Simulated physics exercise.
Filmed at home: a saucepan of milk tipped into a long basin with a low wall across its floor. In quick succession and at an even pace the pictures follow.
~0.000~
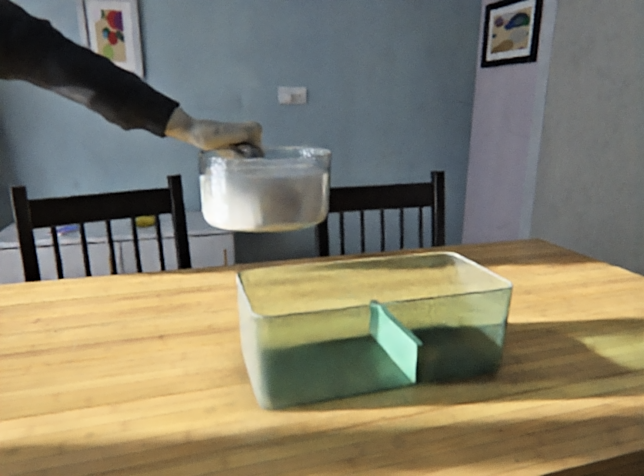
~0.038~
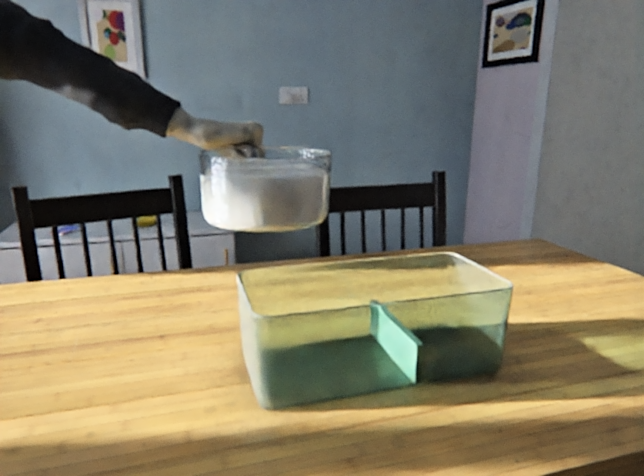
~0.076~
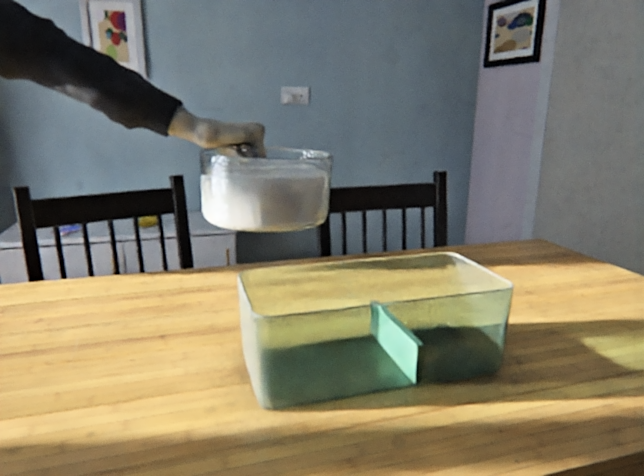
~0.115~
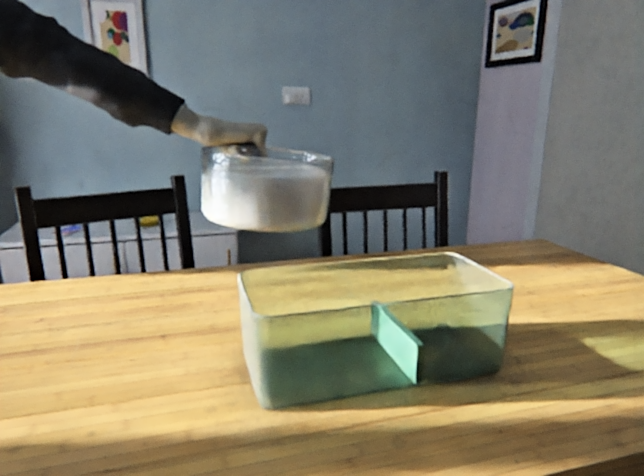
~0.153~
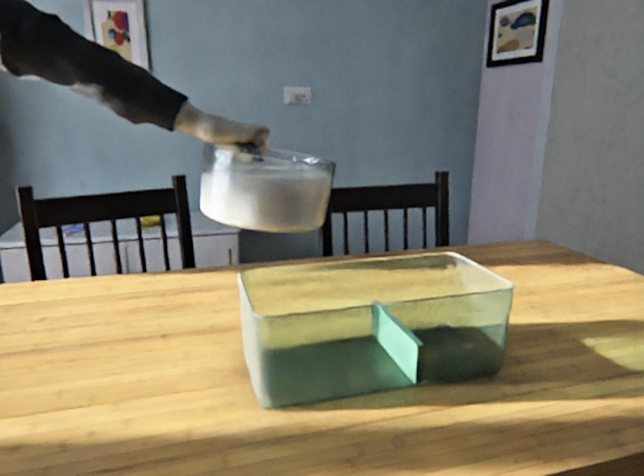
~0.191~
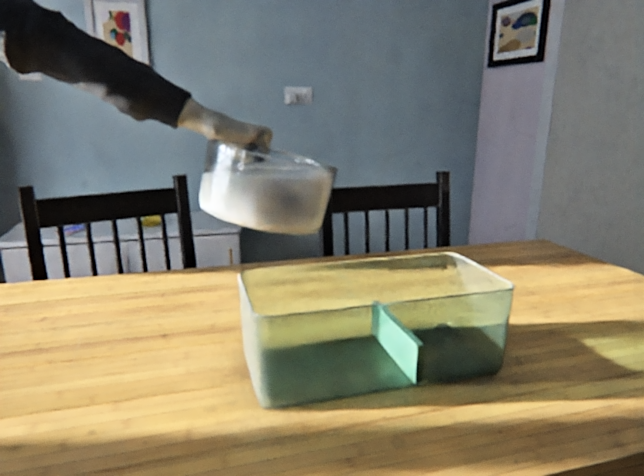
In a home dining room, a hand holding a clear pan of milk above a long divided basin, slowly tilting it rightward.
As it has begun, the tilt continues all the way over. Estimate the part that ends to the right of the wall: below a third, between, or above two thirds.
The quantity right of the wall will come in below one third.
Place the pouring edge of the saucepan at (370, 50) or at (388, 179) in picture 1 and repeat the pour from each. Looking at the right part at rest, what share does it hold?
The first start yields 65 per cent, the second 65 per cent.
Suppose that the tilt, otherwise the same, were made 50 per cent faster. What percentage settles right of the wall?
Result: Roughly 10 %.
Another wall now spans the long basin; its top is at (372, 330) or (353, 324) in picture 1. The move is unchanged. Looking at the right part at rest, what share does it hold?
The first placement gives around 35 percent, the second 60 percent.
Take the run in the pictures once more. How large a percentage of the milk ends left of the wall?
That works out near 95 in every hundred.
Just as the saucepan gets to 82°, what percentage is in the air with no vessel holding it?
It's close to 40 per cent.
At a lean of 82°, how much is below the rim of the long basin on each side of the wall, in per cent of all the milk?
Left 15, right 0.
A moment on, the saucepan is tipped on its side and 46 per cent is still to pour, 15 is left of the wall and 0 right of it.
Next, the saucepan is tipped right over and 5 per cent is still to pour, 86 is left of the wall and 0 right of it.
Then the saucepan is tipped right over and 0 per cent is still to pour, 95 is left of the wall and 3 right of it.
Later the saucepan is tipped right over and 0 per cent is still to pour, 93 is left of the wall and 4 right of it.
In the end 93 per cent lies left of the wall, 4 right of it and 3 outside.
